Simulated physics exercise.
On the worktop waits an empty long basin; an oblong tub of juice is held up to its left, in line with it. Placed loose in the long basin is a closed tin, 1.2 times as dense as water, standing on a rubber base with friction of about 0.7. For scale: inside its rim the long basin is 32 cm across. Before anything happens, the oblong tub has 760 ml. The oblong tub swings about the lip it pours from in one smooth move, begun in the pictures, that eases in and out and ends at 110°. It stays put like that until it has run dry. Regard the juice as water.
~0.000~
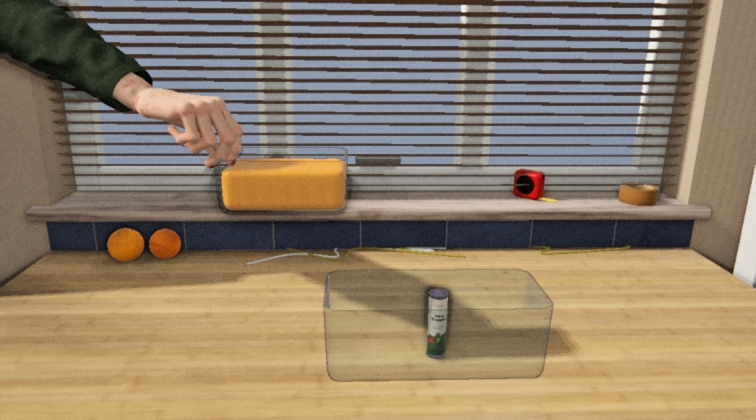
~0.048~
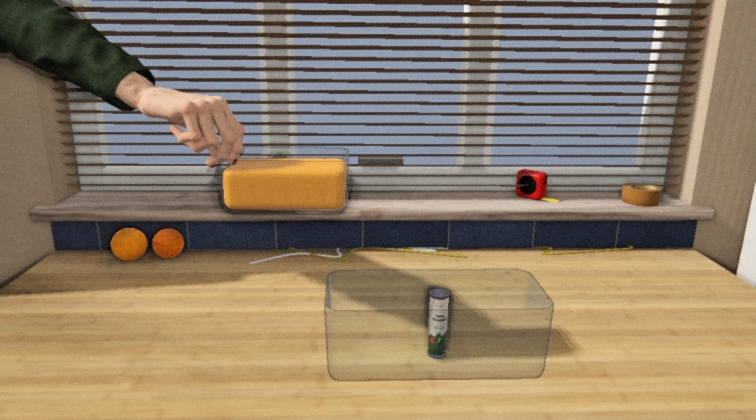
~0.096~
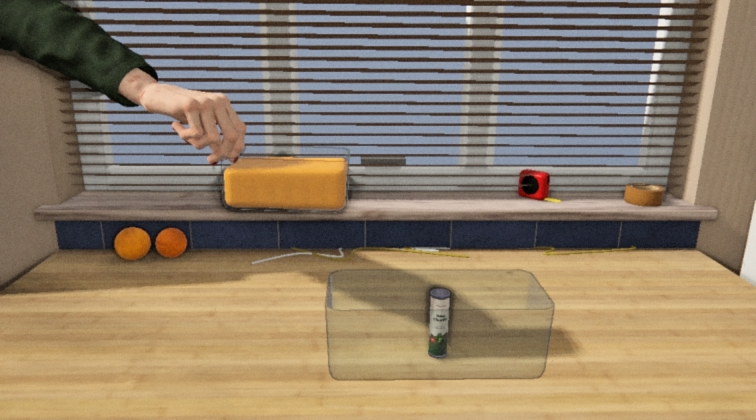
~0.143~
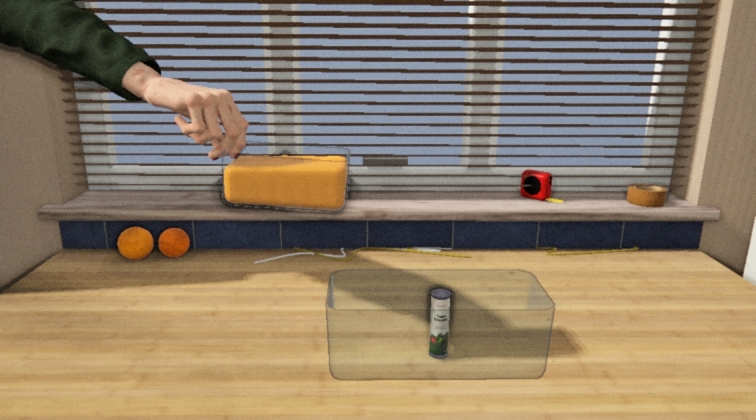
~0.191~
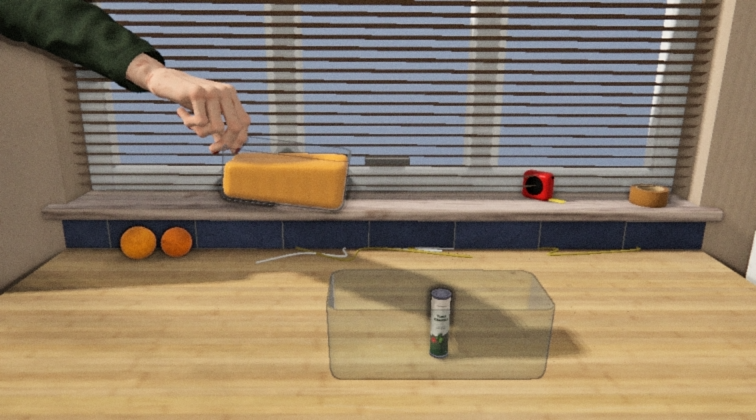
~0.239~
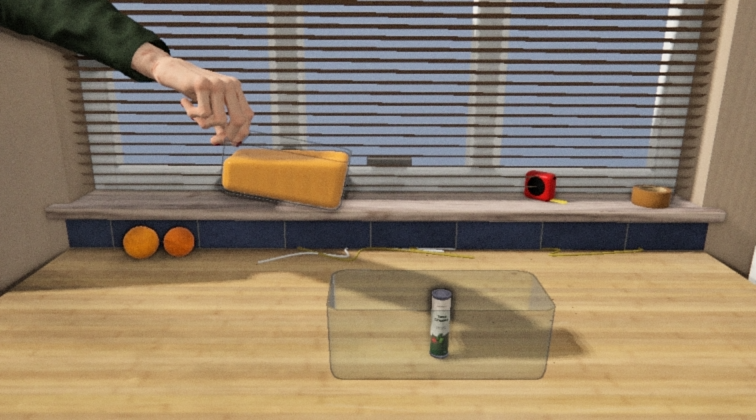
On a wooden worktop before a blinded window, a clear long basin stands with a small closed tin inside, while a hand at the upper left slowly tilts a raised oblong tub of orange juice slightly to the right.
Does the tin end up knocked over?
No.
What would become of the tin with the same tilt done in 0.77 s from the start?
The tin stays on its base.
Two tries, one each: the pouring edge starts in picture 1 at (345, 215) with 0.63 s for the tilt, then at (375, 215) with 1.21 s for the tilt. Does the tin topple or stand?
Trial 1 - tin tips; trial 2 - tin stays standing.
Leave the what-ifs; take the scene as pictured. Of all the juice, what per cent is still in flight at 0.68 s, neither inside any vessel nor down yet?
46 %.
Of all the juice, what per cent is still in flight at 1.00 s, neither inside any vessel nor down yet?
Roughly 14 per cent.
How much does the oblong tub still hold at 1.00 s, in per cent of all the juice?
7 per cent or so.
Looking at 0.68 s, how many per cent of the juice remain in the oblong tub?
I'd estimate some 48 % remains.
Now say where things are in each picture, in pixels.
It leans 0°; its right rim is at (346, 155); the juice meets the walls at (228, 165) and (345, 166); the long basin's rim runs from (326, 291) to (540, 289); the tin's top is at (438, 296), in the first frame.
It leans 0°; its right rim is at (347, 156); the juice meets the walls at (229, 165) and (346, 165), in the second frame.
It leans 2°; its right rim is at (348, 156); the juice meets the walls at (230, 164) and (347, 164), in the third frame.
It leans 4°; its right rim is at (349, 156); the juice meets the walls at (231, 162) and (347, 162), in the fourth frame.
It leans 7°; its right rim is at (349, 157); the juice meets the walls at (231, 159) and (348, 160), in the fifth frame.
It leans 10°; its right rim is at (350, 157); the juice meets the walls at (231, 155) and (348, 158), in the sixth frame.
Then, 0.68 s in, the tilt is 66° and 47 per cent is still to pour; the tin stands where it began.
Then, 1.00 s in, the tilt is 102° and 7 per cent is still to pour; the tin stands where it began.
Then, 1.34 s in, the tilt is 110° and 0 per cent is still to pour; the tin stands where it began.
Then, 1.71 s in, the tilt is 110° and 0 per cent is still to pour; the tin stands where it began.
Finally, the tin stands where it began.
